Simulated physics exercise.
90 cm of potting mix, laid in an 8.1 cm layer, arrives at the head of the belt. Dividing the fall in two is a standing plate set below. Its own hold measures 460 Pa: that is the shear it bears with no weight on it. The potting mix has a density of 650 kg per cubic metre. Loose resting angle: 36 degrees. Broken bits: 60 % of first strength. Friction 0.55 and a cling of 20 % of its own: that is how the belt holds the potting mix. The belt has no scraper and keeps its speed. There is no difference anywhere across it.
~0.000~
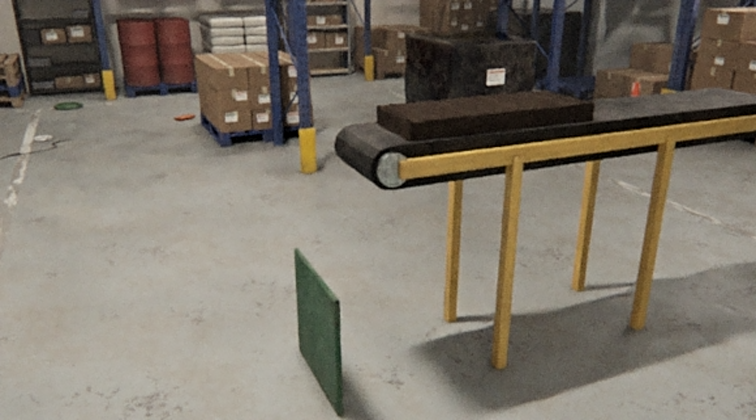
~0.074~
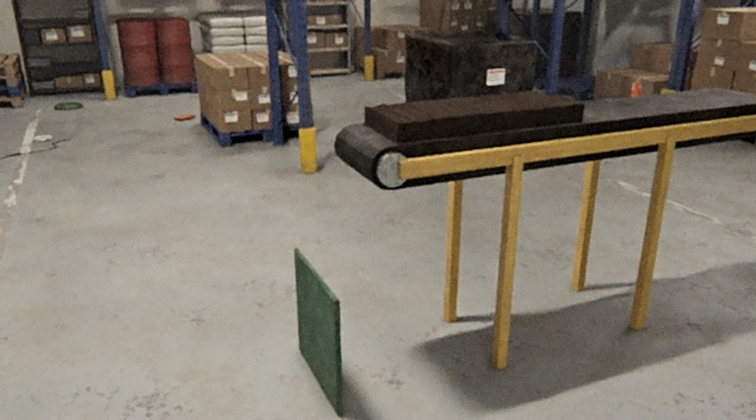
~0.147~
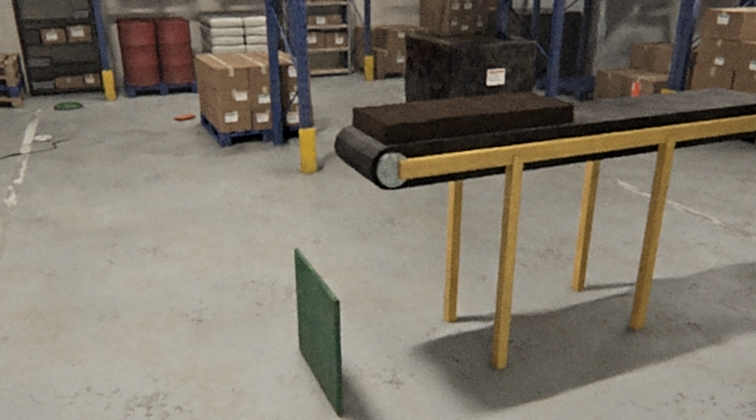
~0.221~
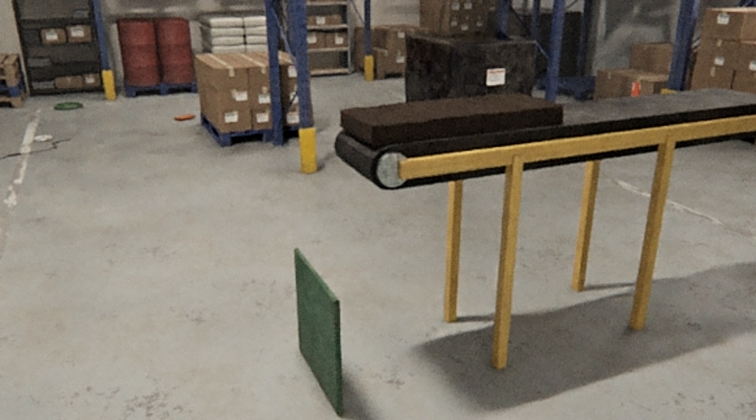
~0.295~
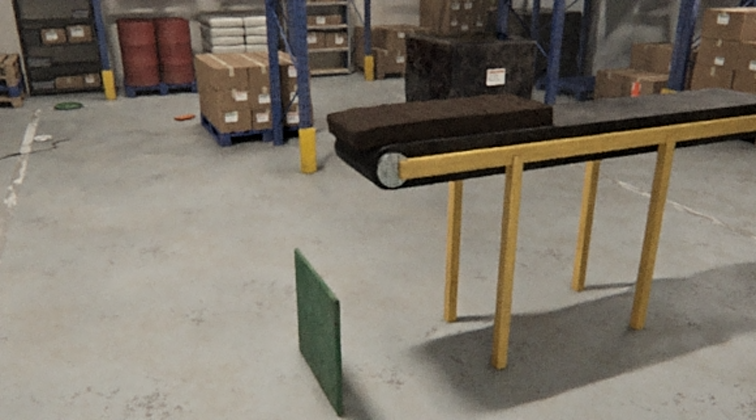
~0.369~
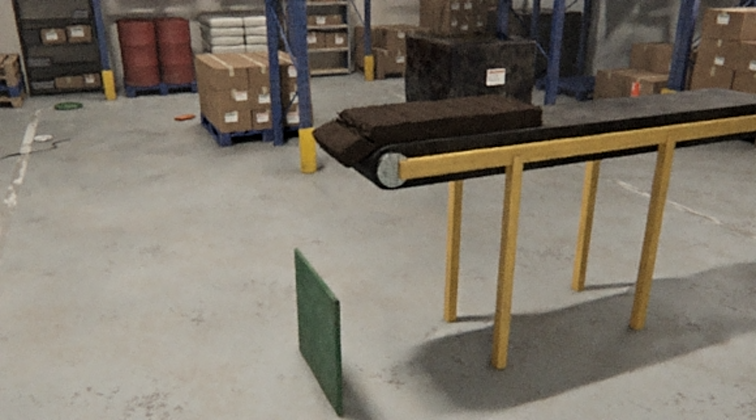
A dark brown slab of crumbly material lies on a black conveyor belt with yellow legs, at the right of a grey-floored warehouse seen from a fixed, slightly raised viewpoint. A green plate stands on the floor below, with stacked cartons, red drums and blue racking behind. The slab slides steadily left, its front edge passes over the end roller, then bends downward and cracks.
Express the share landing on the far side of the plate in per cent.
The share landing on the far side of the plate is near 100 %.
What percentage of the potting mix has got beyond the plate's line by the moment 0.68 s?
I'd say close to 20 %.
After 0.68 s, 20 % is beyond the plate's line.
After 1.05 s, 52 % is beyond the plate's line.
After 1.41 s, 84 % is beyond the plate's line.
After 1.78 s, 100 % is beyond the plate's line.
After 3.05 s, 100 % is beyond the plate's line.
